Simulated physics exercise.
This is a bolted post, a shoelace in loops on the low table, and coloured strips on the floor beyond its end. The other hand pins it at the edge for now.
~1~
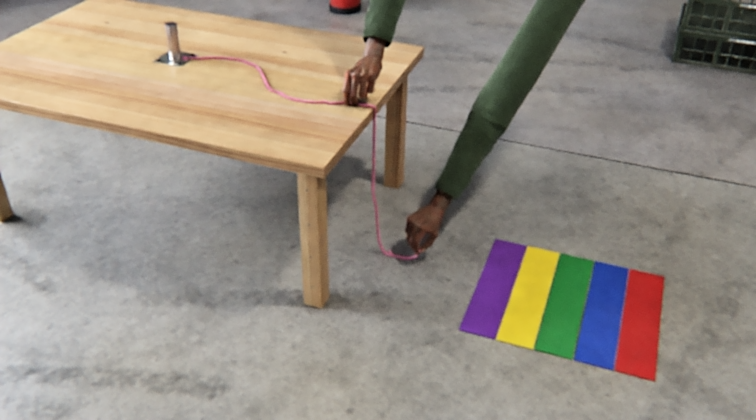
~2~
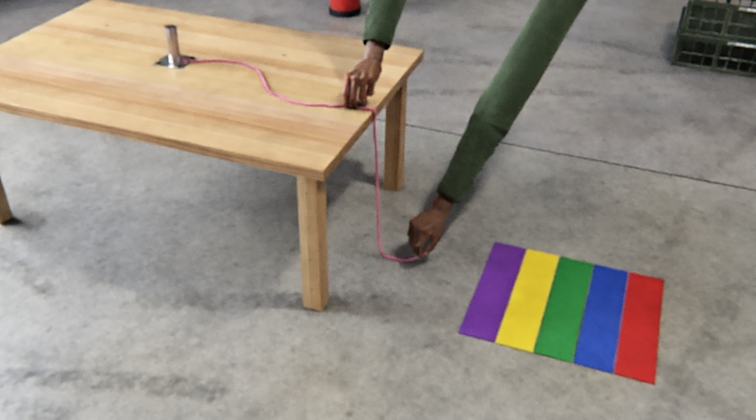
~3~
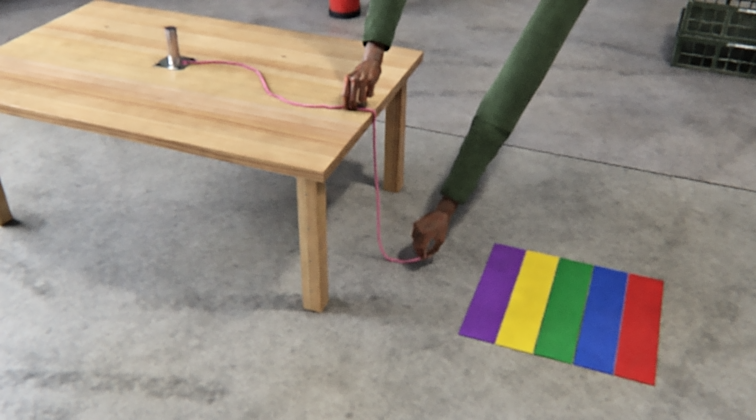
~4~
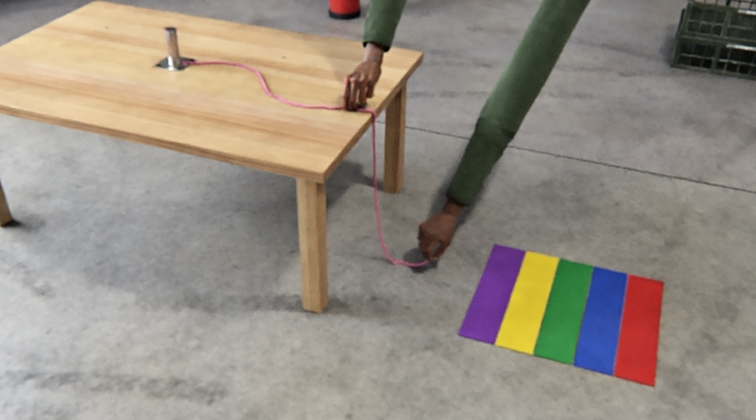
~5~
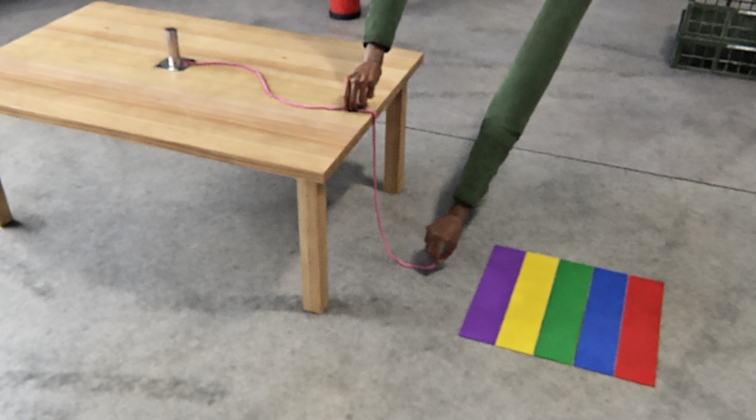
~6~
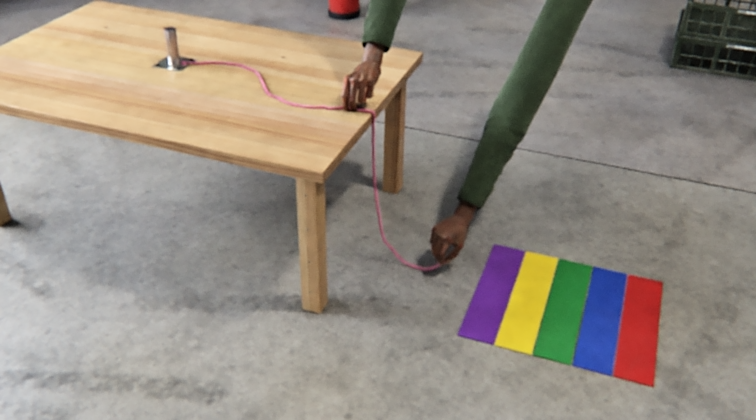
On the concrete floor, a hand slowly draws the pink lace's end right toward coloured strips.
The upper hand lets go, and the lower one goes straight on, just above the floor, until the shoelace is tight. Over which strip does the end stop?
Over green.
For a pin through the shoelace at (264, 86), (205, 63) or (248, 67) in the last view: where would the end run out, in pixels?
The places are (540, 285), (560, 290) and (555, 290).
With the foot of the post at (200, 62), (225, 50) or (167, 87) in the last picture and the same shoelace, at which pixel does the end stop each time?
The places are (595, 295), (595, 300) and (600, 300).
Early on, end near (501, 275); over purple.
Midway, end near (543, 285); over yellow.
At the end of the slack, end near (567, 291); over green. The end stops over the green strip.
